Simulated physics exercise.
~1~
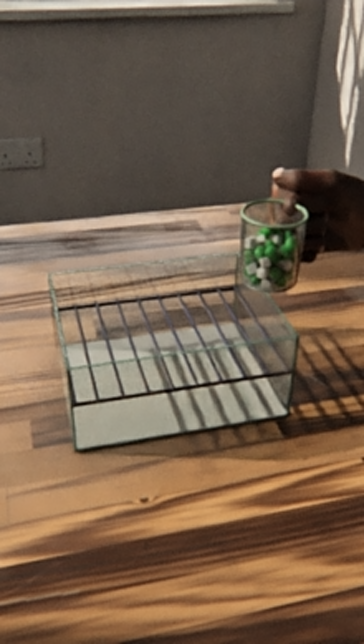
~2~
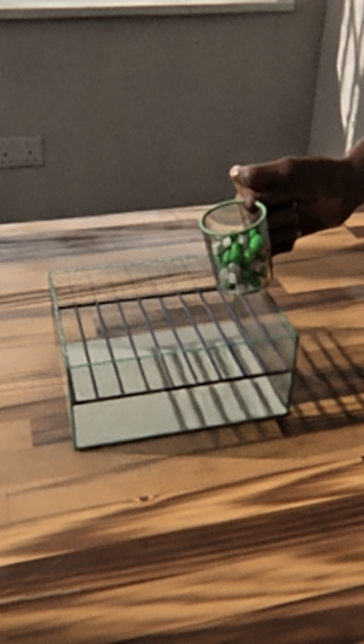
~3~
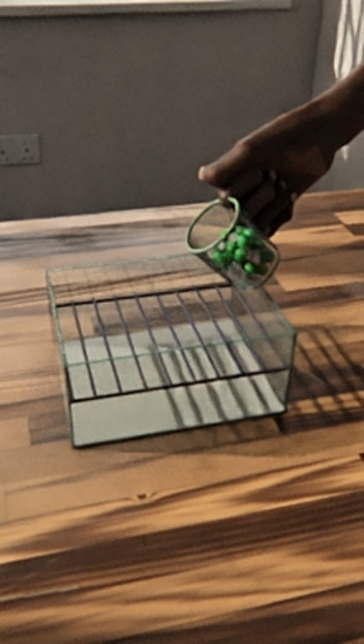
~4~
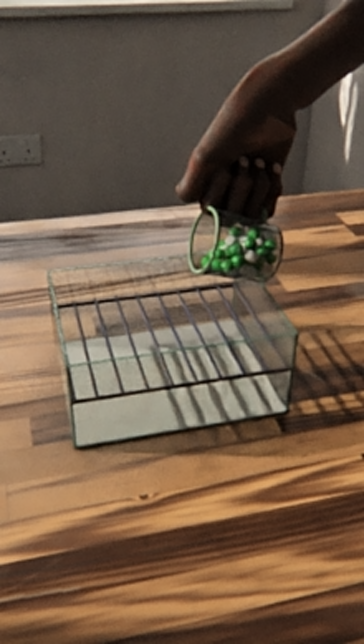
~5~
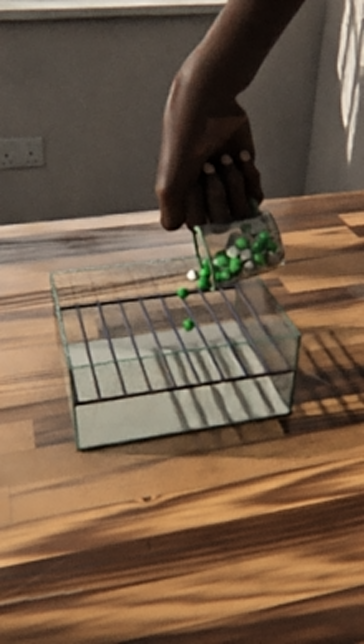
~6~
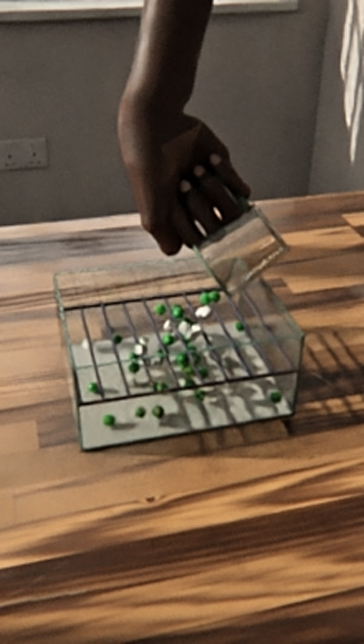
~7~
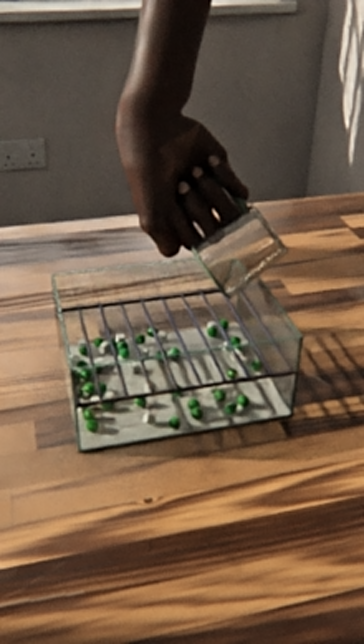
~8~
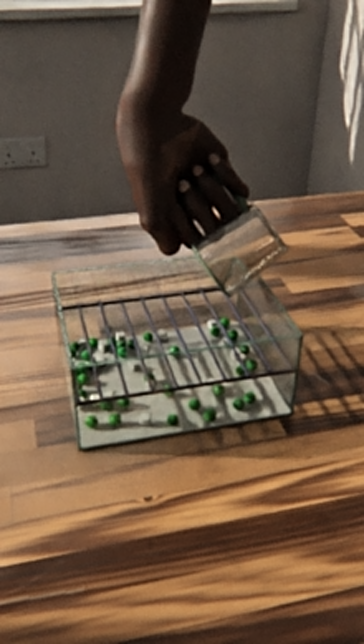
A hand holds a clear cup of green and white bead-like pieces at the right, above a glass box with a row of dark wires across it. The box sits on a striped wooden table in front of a grey wall with a socket, seen from slightly above by a gently swaying camera. The hand moves the cup left and tips it onto its side, and a few green pieces begin to drop. It then turns the cup further over, and the rest spill and scatter across the box. All the green and white pieces end up beneath the wires, spread over the pale bottom, while the emptied cup stays tilted above.
